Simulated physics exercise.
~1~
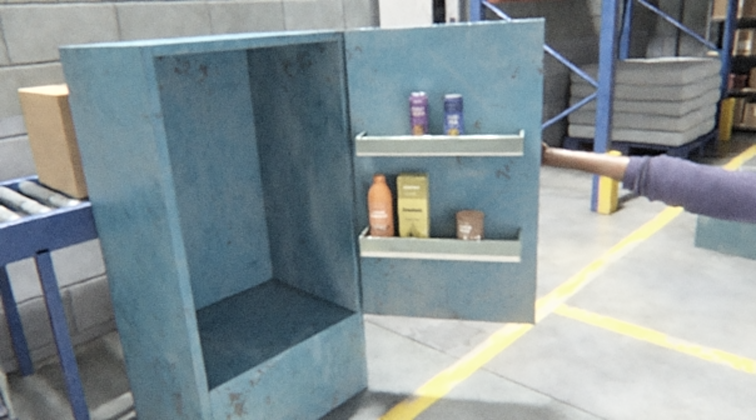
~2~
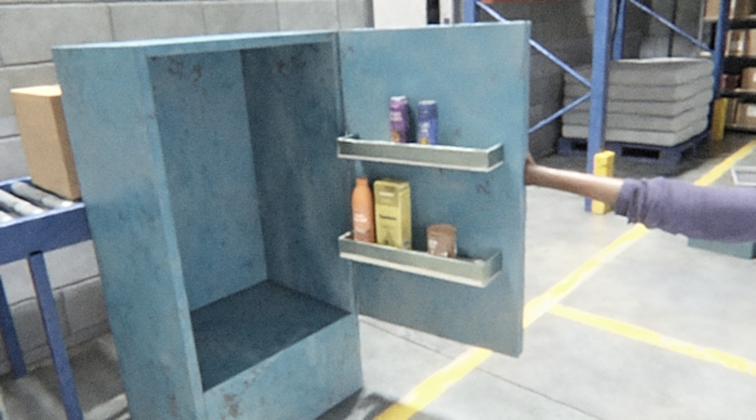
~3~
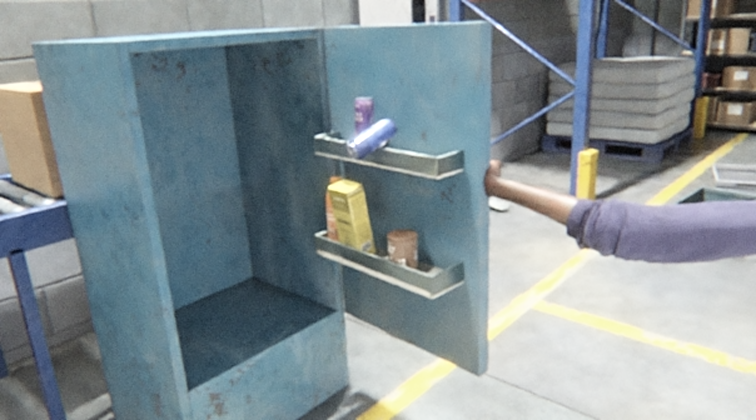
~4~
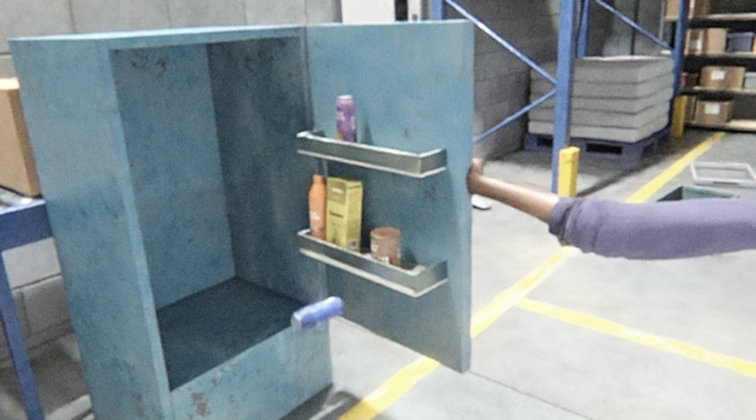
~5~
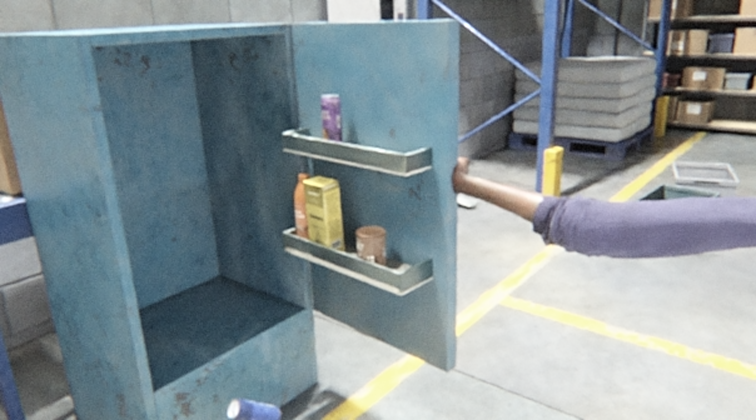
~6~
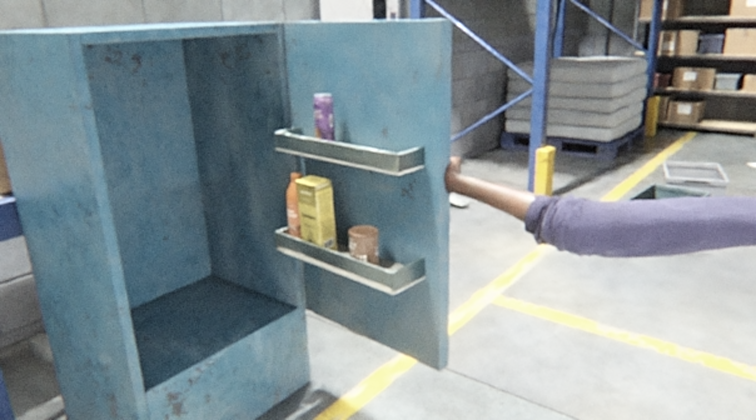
The blue locker door, held at its edge by an outstretched arm in a purple sleeve, swings further open, carrying bottles, cans and a carton on two inside racks. As it comes to a stop, the blue can on the upper rack tips onto its side, and the yellow carton below leans. The can then drops over the rail and falls past the lower rack, while the carton settles back nearly upright. The can falls out of view at the bottom. At the end, the purple can, orange bottle, yellow carton and brown tin still stand behind the rails.
